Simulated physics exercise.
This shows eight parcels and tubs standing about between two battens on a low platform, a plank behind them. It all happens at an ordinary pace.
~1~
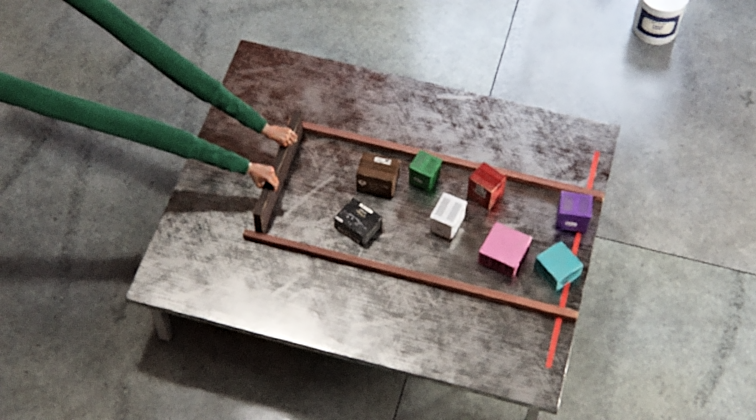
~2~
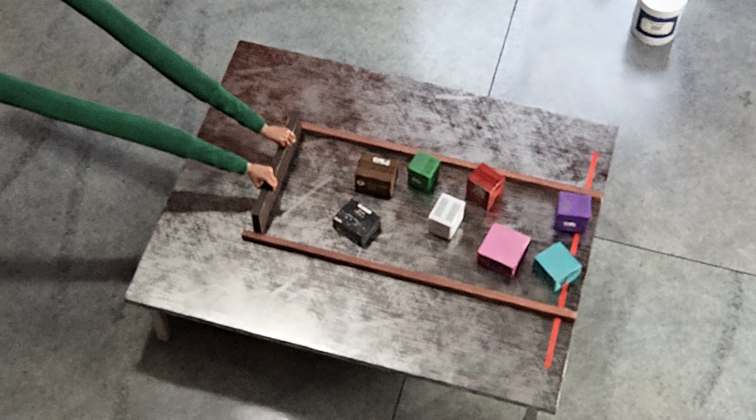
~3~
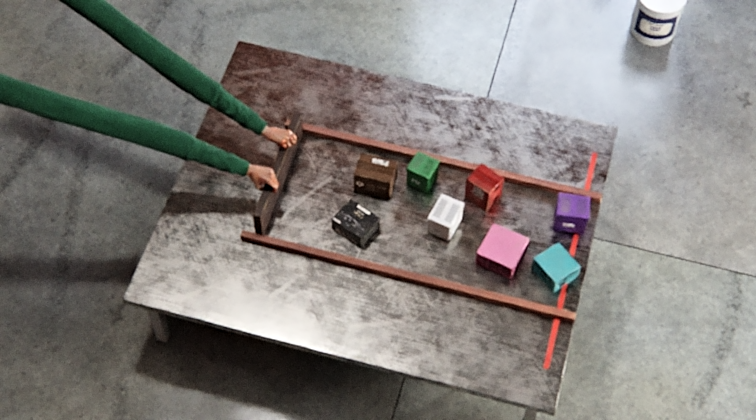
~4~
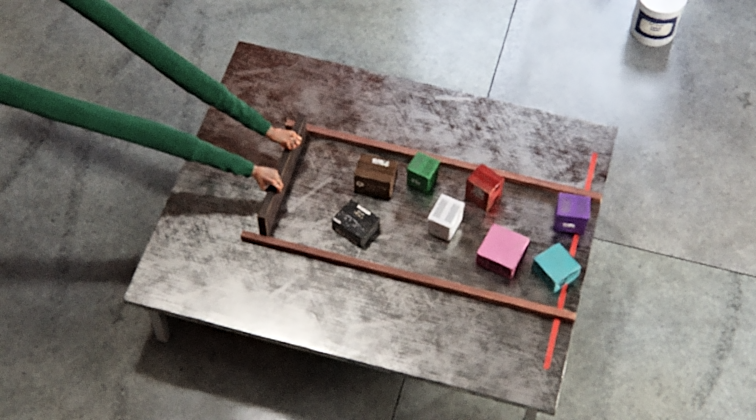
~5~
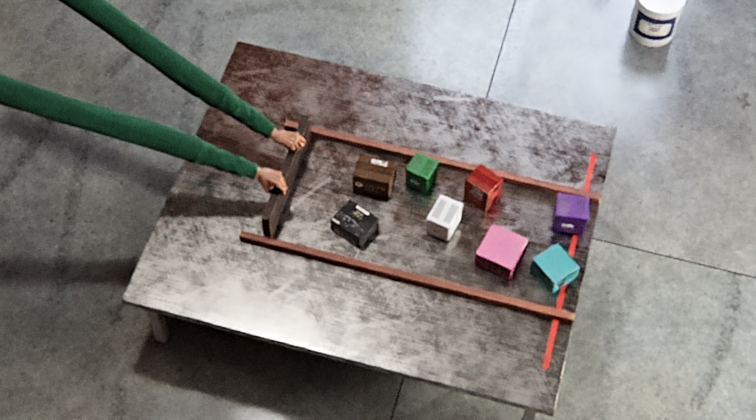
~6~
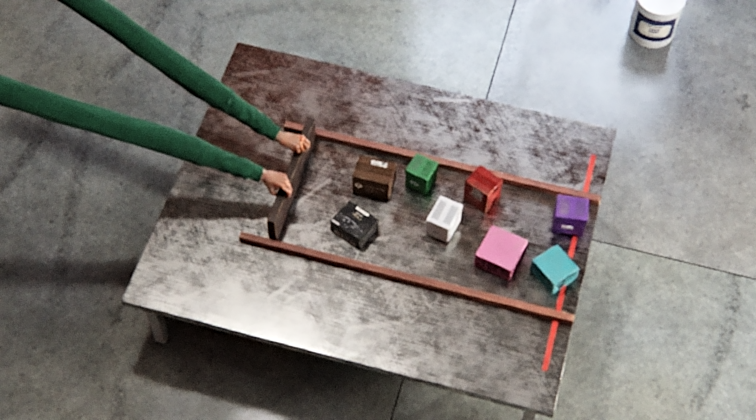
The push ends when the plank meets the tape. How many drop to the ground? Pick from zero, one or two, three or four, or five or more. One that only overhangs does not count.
In the end the number that fall off is five or more.
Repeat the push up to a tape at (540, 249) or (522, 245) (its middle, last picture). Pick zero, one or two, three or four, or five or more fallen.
For each place: Either three or four; just one or two.
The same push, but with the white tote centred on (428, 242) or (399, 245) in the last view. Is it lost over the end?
Place by place, it goes over; goes over.
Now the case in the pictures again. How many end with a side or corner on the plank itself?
The number is 2.
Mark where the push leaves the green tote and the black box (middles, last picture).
The green tote at (594, 208), the black box at (586, 276).
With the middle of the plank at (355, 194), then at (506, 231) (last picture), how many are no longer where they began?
First 2, then 8.
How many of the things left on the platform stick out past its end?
2 of them.
A little later, none off yet; purple tote at rest near (570, 216); turquoise crate at rest near (555, 269); pink crate at rest near (501, 253).
Next, none off yet; purple tote at rest near (570, 216); turquoise crate shifted about its own width near (587, 284); pink crate shifted about its own width near (549, 271).
When it is over, the number that fall off is five or more; down, brown parcel, white tote, red parcel, pink crate, turquoise crate and purple tote.
